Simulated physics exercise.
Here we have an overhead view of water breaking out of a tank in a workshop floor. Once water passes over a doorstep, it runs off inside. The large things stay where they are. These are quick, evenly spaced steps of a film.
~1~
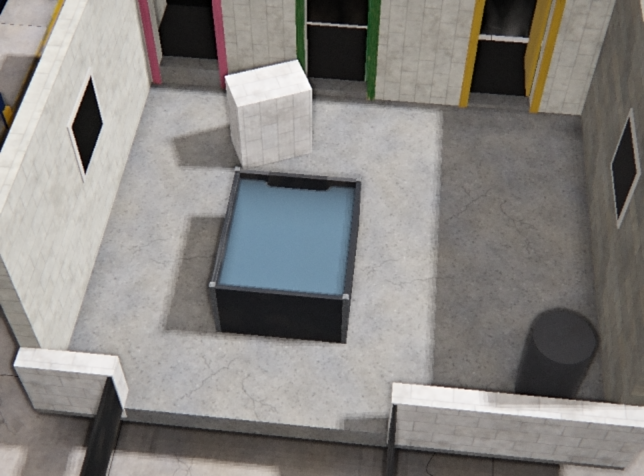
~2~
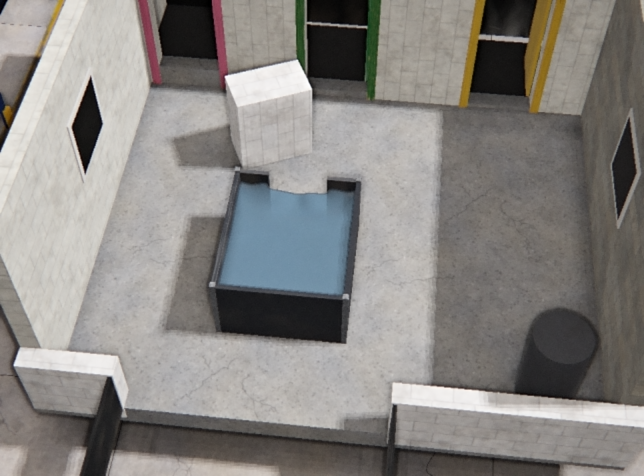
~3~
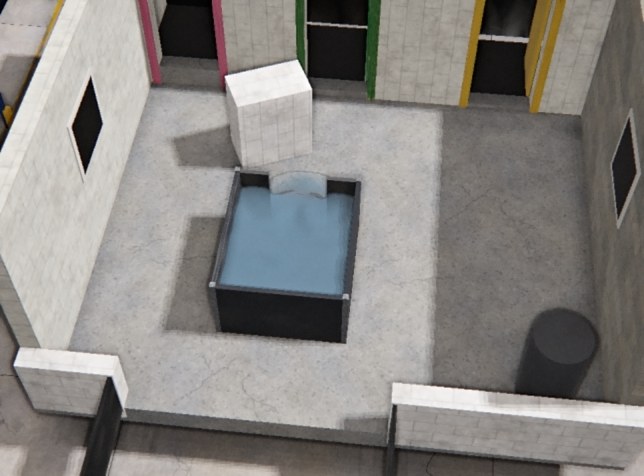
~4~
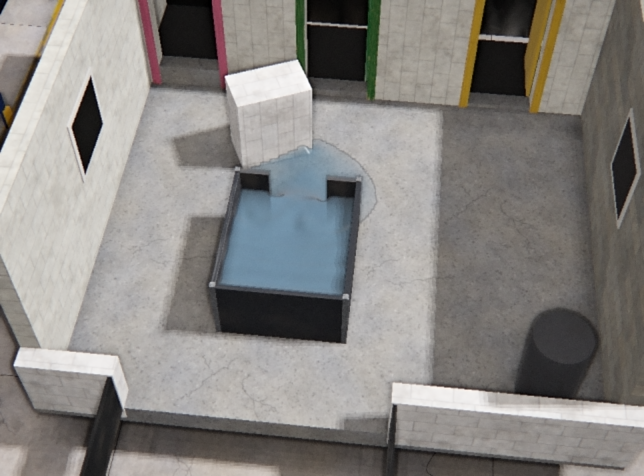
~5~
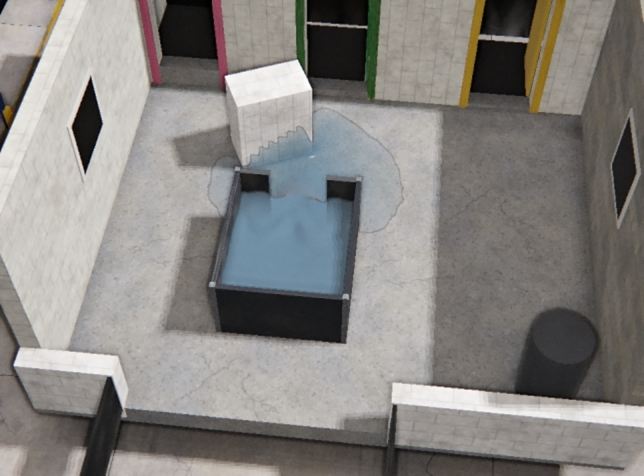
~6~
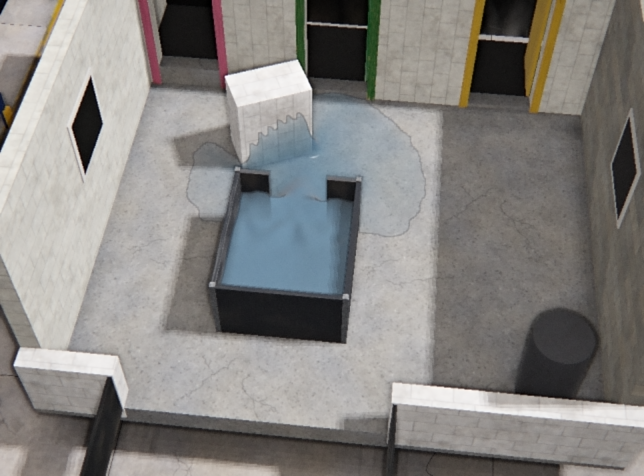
Water in a dark rectangular tank dips at a gap in the far side, then pours out onto the pale grey floor, spreading around the base of a white block and fanning outward to both left and right.
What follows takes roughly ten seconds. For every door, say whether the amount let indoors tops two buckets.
The yellow door tops two buckets; the pink door stays at two buckets or less; the green door tops two buckets.
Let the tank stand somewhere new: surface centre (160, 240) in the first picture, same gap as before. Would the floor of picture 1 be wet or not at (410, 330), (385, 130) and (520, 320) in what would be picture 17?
Bone-dry, soaked, bone-dry.
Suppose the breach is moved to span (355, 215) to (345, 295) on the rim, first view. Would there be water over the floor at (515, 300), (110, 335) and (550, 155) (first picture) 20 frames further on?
Soaked, untouched, soaked.
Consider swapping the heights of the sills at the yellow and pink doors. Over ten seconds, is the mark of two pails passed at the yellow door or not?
My call is that yellow misses the threshold.
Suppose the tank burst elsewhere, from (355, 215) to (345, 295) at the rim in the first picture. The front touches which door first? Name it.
The yellow one, I think.
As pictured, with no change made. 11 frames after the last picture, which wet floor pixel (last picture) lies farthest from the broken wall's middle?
Roughly at (570, 116).
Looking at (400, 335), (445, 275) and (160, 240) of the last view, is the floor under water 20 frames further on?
First spot spared, second spot spared, third spot submerged.
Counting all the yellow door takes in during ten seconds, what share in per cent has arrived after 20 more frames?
Around 35 in a hundred.
A moment on, water covers 25 % of the floor; the yellow door wet at the sill, nothing in, the pink door not reached, the green door over two buckets in.
Next, water covers 40 % of the floor; the yellow door under two buckets in, the pink door not reached, the green door over two buckets in.
Then, water covers 60 % of the floor; the yellow door over two buckets in, the pink door wet at the sill, nothing in, the green door far over two buckets in.
Later, water covers 90 % of the floor; the yellow door over two buckets in, the pink door wet at the sill, nothing in, the green door far over two buckets in.
In the end, water covers 95 % of the floor; the yellow door far over two buckets in, the pink door wet at the sill, nothing in, the green door far over two buckets in.
